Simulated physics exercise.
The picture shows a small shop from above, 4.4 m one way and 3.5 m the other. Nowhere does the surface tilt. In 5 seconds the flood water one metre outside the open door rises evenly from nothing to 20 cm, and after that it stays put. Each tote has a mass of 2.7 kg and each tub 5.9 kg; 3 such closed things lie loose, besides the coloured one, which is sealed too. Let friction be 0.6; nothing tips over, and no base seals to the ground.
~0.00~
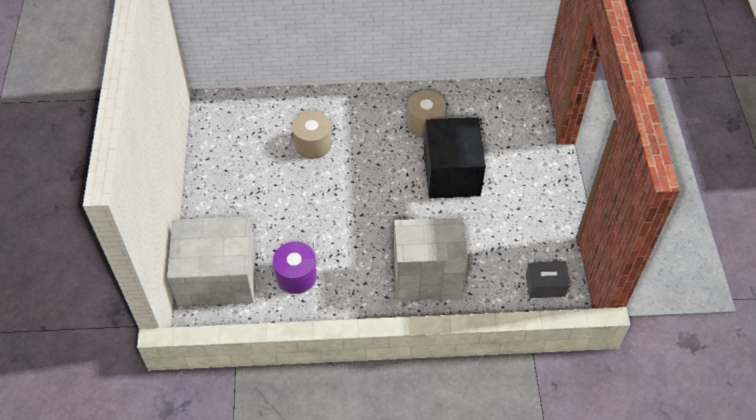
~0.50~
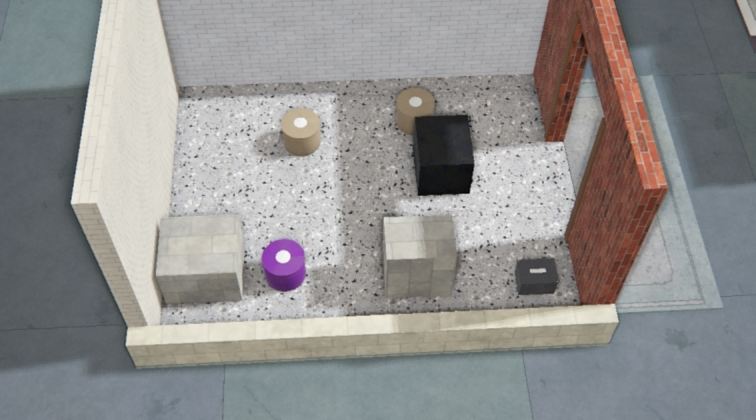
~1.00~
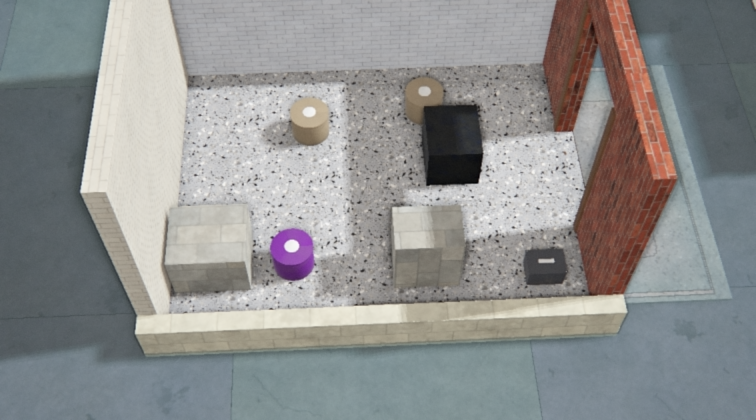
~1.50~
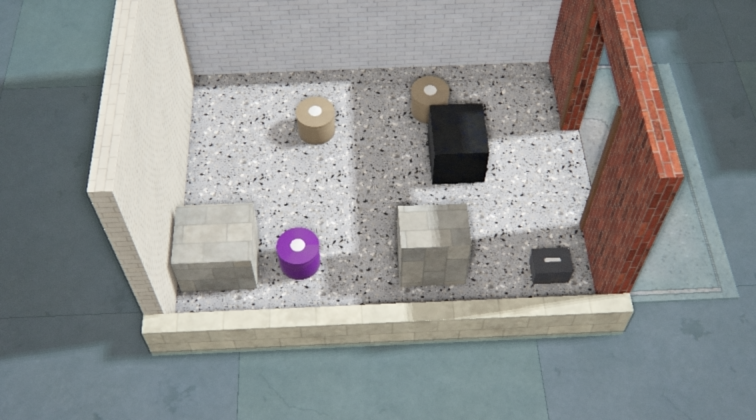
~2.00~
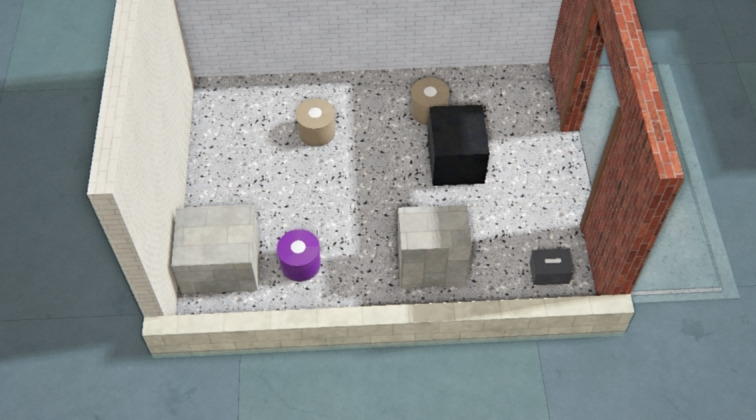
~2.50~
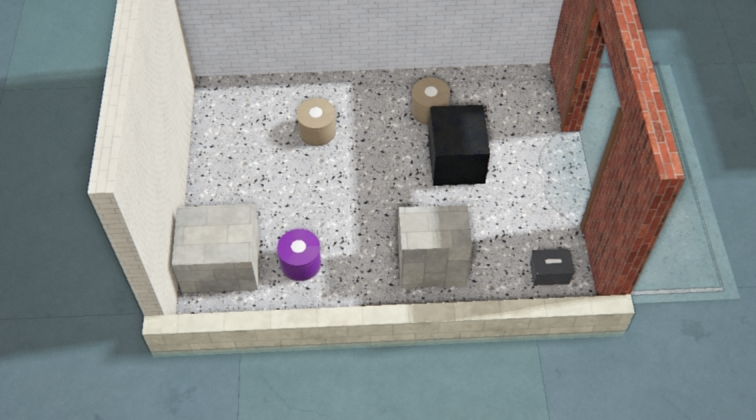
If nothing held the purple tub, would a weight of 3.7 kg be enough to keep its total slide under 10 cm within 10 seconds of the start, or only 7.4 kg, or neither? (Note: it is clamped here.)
Most likely it will manage with neither mass.
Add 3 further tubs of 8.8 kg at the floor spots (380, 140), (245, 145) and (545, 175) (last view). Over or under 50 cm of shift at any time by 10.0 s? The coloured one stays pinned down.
First: Inside the limit; second: Inside the limit; third: Beyond the limit.
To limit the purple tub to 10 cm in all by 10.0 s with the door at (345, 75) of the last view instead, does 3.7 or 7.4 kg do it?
In that case both options fail.
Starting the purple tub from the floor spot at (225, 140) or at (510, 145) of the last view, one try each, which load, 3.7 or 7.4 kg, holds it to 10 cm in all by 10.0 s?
Try by try, no option works; no option works.
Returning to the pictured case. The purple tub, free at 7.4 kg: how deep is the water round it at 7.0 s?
3 cm, roughly.
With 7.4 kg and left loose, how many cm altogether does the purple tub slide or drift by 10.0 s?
Roughly 30 centimetres altogether.
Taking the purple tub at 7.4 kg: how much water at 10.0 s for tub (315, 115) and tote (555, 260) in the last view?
Around 5 cm and 7 cm.
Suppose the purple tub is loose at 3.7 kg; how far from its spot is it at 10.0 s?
About 120 cm.
After 3.5 s the purple tub would be 0 cm from its start with 3.7 kg and 0 cm from its start with 7.4 kg; 0 cm of water round it then.
After 4.5 s the purple tub would be 0 cm from its start with 3.7 kg and 0 cm from its start with 7.4 kg; 0 cm of water round it then.
After 7.0 s the purple tub would be 16 cm from its start with 3.7 kg and 0 cm from its start with 7.4 kg; 3 cm of water round it then.
After 10.0 s the purple tub would be 113 cm from its start with 3.7 kg and 19 cm from its start with 7.4 kg; 8 cm of water round it then.
